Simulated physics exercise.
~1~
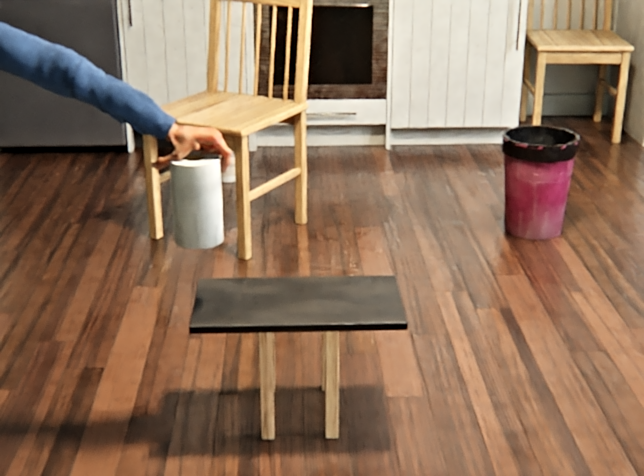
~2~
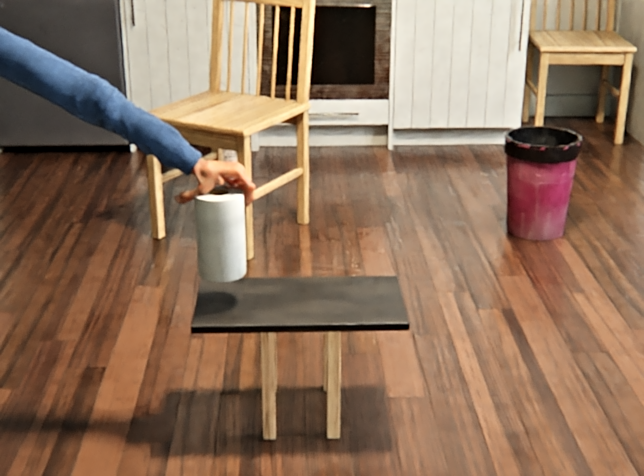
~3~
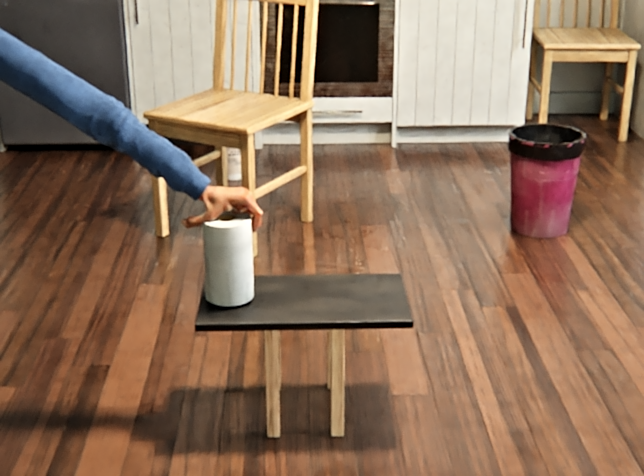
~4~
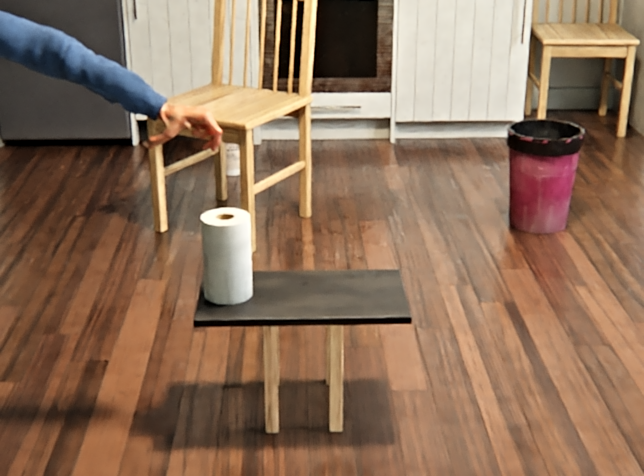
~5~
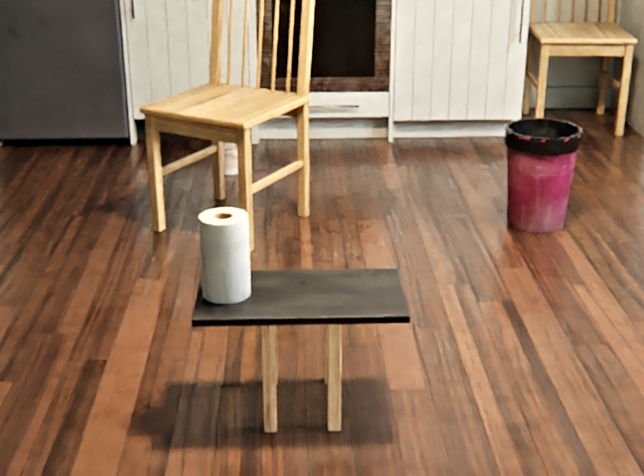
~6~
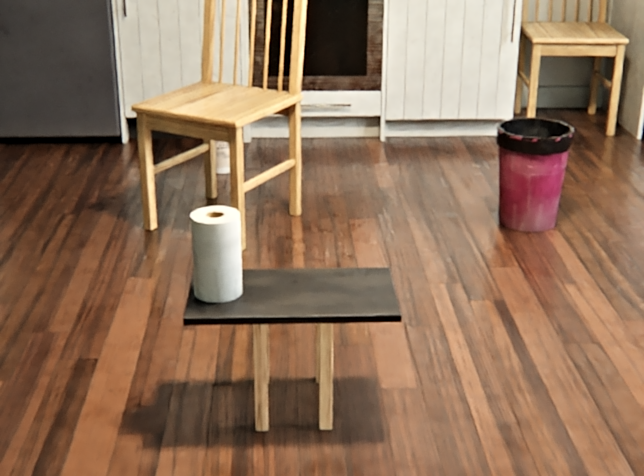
In this clip, a hand in a blue sleeve lowers a white paper roll upright onto the left end of a small black-topped stand, then lets go and withdraws to the left. The roll stays standing near the edge, and the stand remains steady.
